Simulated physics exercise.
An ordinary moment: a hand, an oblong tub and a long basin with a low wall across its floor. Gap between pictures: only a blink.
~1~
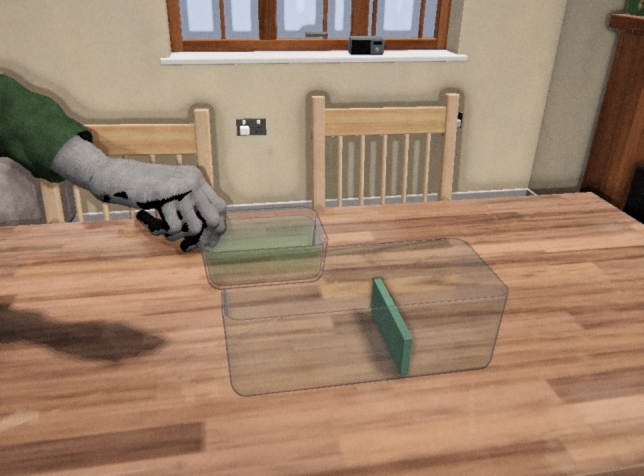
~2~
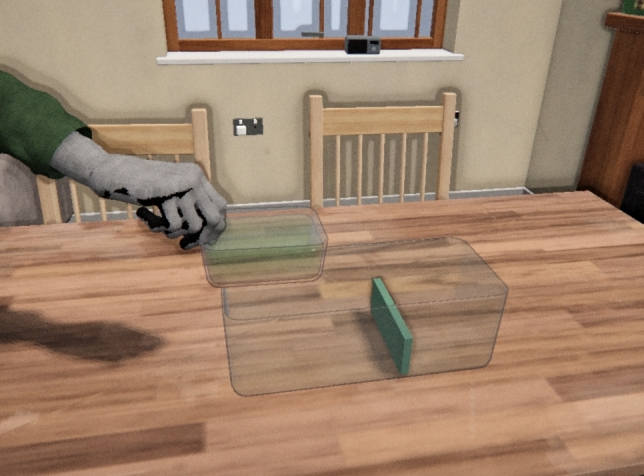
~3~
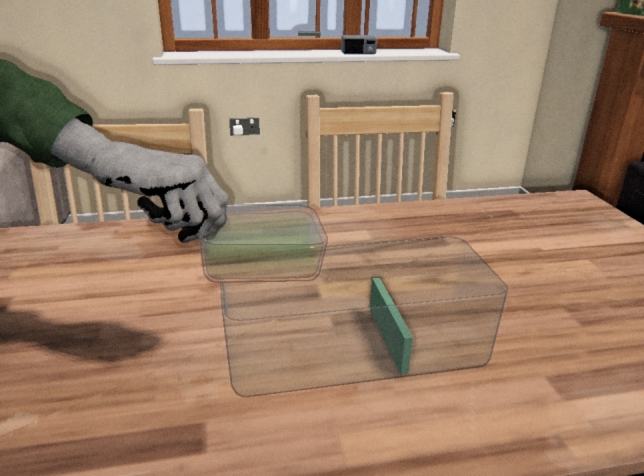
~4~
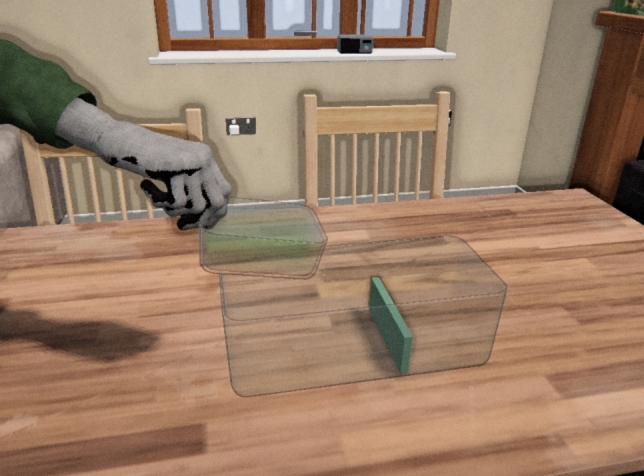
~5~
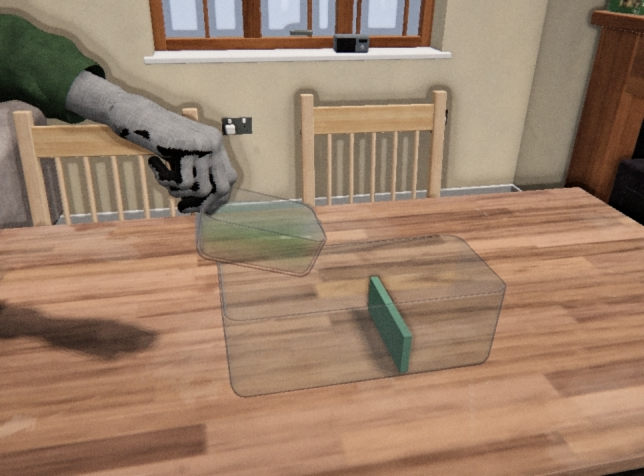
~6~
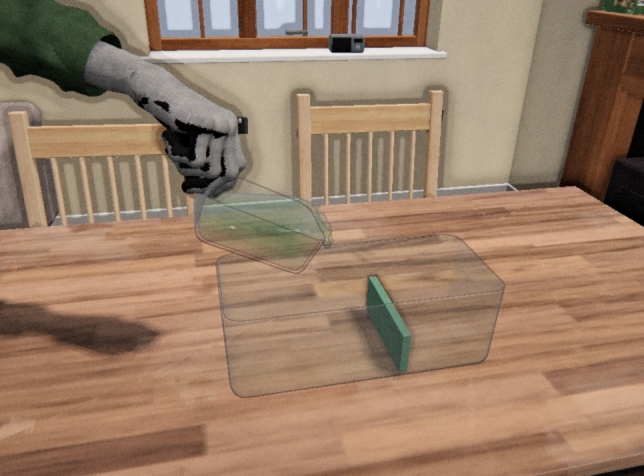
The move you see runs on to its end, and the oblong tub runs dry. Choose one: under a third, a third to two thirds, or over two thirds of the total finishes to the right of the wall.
A third to two thirds finishes to the right of the wall.
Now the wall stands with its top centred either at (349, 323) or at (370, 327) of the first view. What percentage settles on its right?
Note: Roughly 85 % in case one, 75 % in case two.
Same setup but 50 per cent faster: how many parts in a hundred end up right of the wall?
Near 55 %.
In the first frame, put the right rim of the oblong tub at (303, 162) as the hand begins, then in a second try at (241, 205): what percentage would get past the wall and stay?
It comes out at around 50 percent and then around 0 percent.
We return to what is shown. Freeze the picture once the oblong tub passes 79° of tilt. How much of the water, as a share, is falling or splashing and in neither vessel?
Near 45 %.
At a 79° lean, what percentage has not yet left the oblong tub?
Around 15 percent remains.
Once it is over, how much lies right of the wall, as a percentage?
Roughly 45 %.
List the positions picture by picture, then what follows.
In the first frame, it leans 0°; its right rim is at (321, 226); the water meets the walls at (204, 236) and (318, 229); the long basin's rim runs from (222, 286) to (485, 265); the wall's top is at (391, 307).
In the second frame, it leans 1°; its right rim is at (321, 225); the water meets the walls at (204, 235) and (317, 228).
In the third frame, it leans 5°; its right rim is at (320, 225); the water meets the walls at (203, 231) and (317, 225).
In the fourth frame, it leans 10°; its right rim is at (320, 225); the water meets the walls at (201, 226) and (318, 220).
In the fifth frame, it leans 18°; its right rim is at (319, 225); the water meets the walls at (200, 217) and (315, 218); 3 per cent is over the edge.
In the sixth frame, it leans 27°; its right rim is at (317, 225); the water meets the walls at (199, 205) and (311, 215); 8 per cent is over the edge.
A moment on, the oblong tub is tipped on its side and 17 per cent is still to pour, 33 is left of the wall and 6 right of it.
Next, the oblong tub is tipped on its side and 3 per cent is still to pour, 47 is left of the wall and 46 right of it.
Then the oblong tub is tipped on its side and 0 per cent is still to pour, 53 is left of the wall and 46 right of it.
Later the oblong tub is tipped on its side and 0 per cent is still to pour, 53 is left of the wall and 46 right of it.
In the end 53 per cent lies left of the wall, 46 right of it and 1 outside.
